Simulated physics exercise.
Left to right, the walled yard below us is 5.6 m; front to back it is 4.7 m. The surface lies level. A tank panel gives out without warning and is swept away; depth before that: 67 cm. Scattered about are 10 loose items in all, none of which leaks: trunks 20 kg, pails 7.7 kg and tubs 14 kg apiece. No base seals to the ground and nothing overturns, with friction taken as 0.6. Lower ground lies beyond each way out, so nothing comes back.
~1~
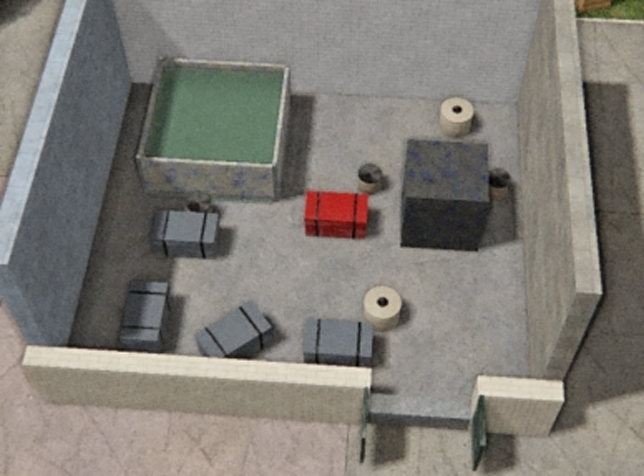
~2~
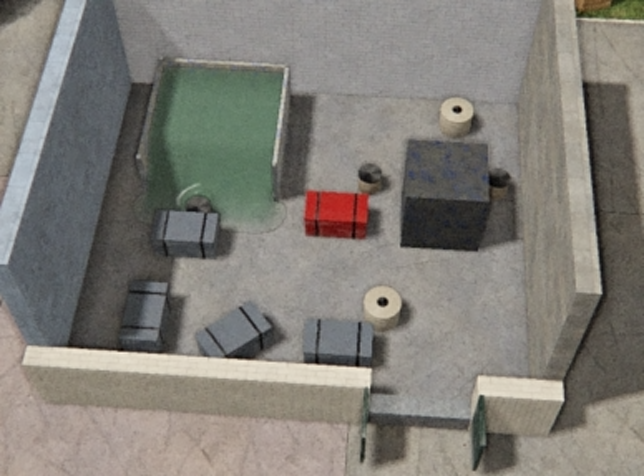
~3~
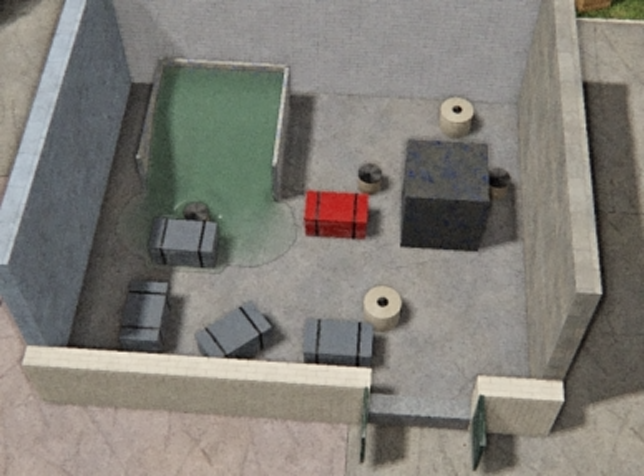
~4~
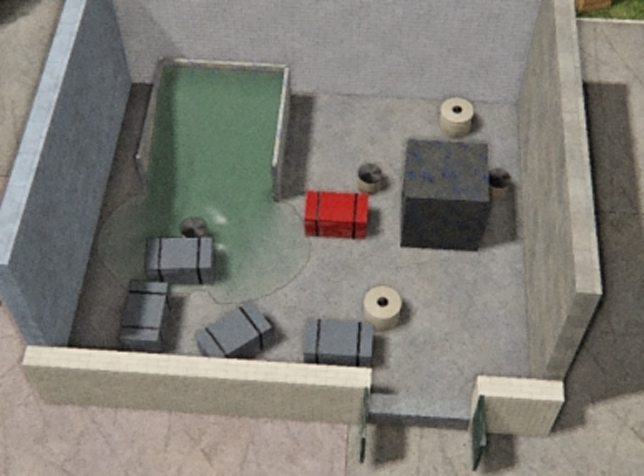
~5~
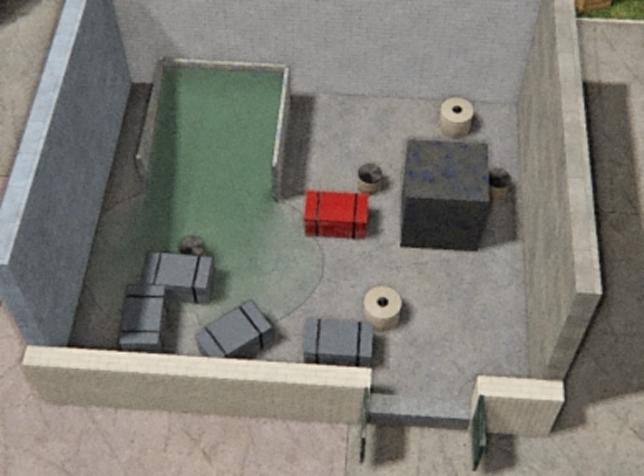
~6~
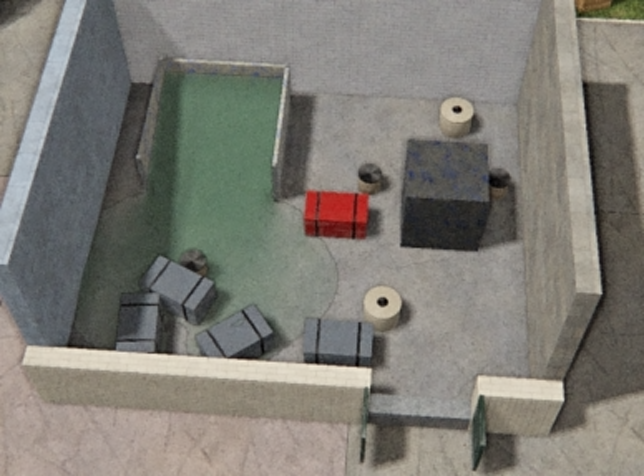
A small walled yard with a gap at the lower right is seen from high above by a still camera. A square tank of green water fills the back left, with a red trunk near the centre, a dark block to its right, and grey trunks and pale round tubs scattered around. The tank's front panel vanishes, green water spreads over the left floor, and the nearest grey trunk slides forward and turns.
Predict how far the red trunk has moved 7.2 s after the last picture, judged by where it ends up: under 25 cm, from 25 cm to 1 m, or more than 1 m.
It has moved from 25 cm to 1 m.
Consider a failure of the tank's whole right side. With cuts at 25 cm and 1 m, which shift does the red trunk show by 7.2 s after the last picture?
Result: Red trunk displaced far.
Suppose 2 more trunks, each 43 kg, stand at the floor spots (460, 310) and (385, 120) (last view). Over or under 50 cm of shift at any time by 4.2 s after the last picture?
Taking them in order, they come out smaller and smaller.
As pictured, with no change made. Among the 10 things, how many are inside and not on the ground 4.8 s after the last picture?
The number is 6.
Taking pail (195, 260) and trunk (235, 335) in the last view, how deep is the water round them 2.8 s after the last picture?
Roughly 12 and 12 cm.
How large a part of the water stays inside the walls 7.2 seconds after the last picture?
Around 86 per cent of the water is still in there.
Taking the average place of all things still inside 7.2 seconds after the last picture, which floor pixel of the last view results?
It sits at about (415, 210).
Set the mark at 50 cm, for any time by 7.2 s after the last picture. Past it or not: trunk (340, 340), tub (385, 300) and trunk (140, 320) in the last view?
Item by item, they came out above the mark, above the mark and above the mark.
Then, 0.9 s after the last picture the red trunk is near (337, 206), 0.0 m from its start, aground; 0 of 10 are out; 4 afloat.
Then, 2.8 s after the last picture the red trunk is near (339, 203), 0.1 m from its start, aground; 0 of 10 are out; 4 afloat.
Then, 4.8 s after the last picture the red trunk is near (349, 168), 0.6 m from its start, aground; 0 of 10 are out; 6 afloat.
Then, 7.2 s after the last picture the red trunk is near (341, 167), 0.6 m from its start, afloat; 0 of 10 are out; 4 afloat.
